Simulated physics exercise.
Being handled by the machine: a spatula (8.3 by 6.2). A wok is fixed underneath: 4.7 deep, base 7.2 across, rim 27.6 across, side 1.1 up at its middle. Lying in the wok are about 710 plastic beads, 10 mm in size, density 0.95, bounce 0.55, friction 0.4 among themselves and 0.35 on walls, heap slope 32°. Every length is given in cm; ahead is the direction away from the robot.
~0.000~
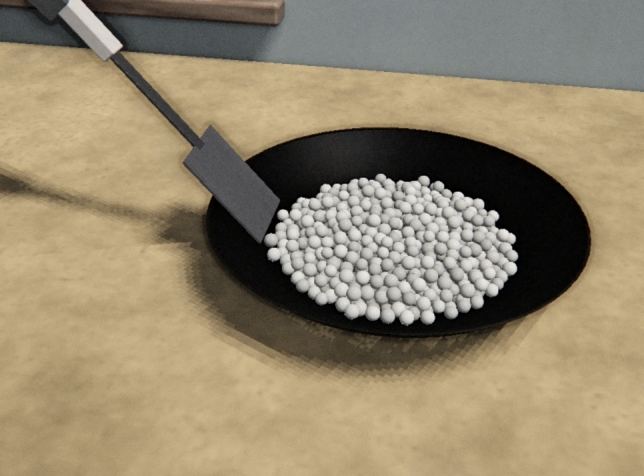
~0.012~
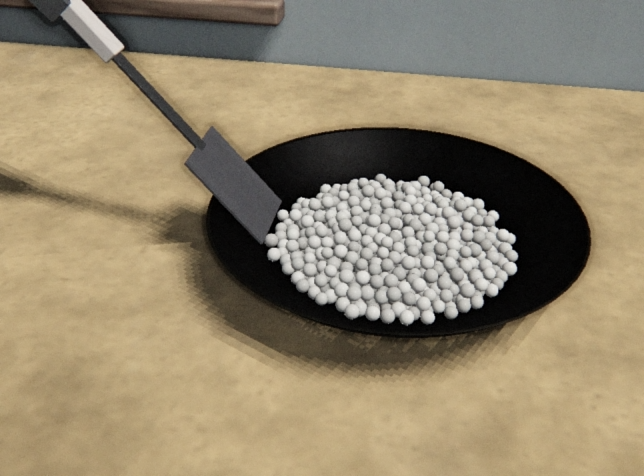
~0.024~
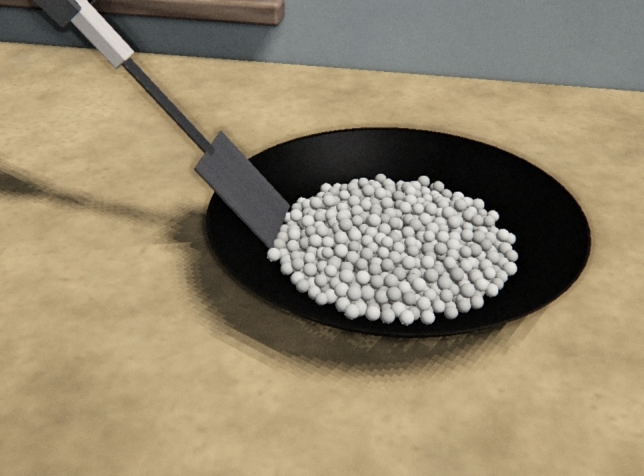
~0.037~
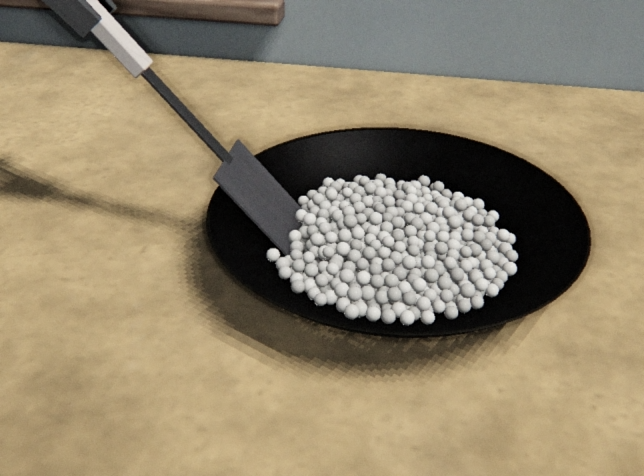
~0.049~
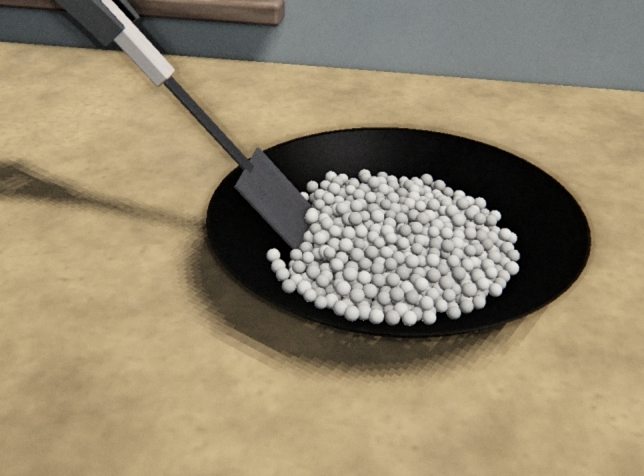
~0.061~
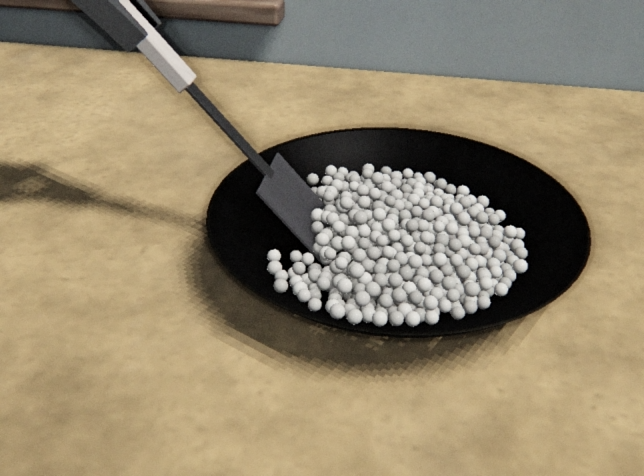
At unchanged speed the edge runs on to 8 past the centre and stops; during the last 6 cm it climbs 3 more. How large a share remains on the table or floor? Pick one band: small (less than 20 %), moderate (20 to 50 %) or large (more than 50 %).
Moderate.
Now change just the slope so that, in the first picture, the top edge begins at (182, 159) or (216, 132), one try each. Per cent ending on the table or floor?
I'd say near 25 per cent for the first and near 30 per cent for the second.
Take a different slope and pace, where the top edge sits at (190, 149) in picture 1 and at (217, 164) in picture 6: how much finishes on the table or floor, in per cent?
Near 5 in a hundred.
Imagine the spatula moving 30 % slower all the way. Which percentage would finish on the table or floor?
I'd expect near 20 per cent.
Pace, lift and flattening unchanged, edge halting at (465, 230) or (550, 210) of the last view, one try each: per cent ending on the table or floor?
I'd say roughly 15 per cent, then roughly 35 per cent.
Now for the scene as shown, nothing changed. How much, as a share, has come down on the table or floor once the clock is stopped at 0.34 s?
Some 20 per cent of the load.
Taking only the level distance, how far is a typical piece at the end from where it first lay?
The answer is about 5 cm.
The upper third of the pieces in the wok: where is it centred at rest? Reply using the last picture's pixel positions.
Pixel position: Approx. (484, 238).
After 0.09 s, sloping 49°, highest piece 6 above the table; 712 in the wok.
After 0.12 s, sloping 49°, highest piece 8 above the table; 709 in the wok, 3 on the blade or in flight.
After 0.34 s, sloping 49°, highest piece 8 above the table; 501 in the wok, 133 on the table or floor, 78 on the blade or in flight.
After 1.39 s, sloping 49°, highest piece 4 above the table; 499 in the wok, 213 on the table or floor.
In the end, 499 in the wok, 213 on the table or floor. That is 30 % on the table or floor.
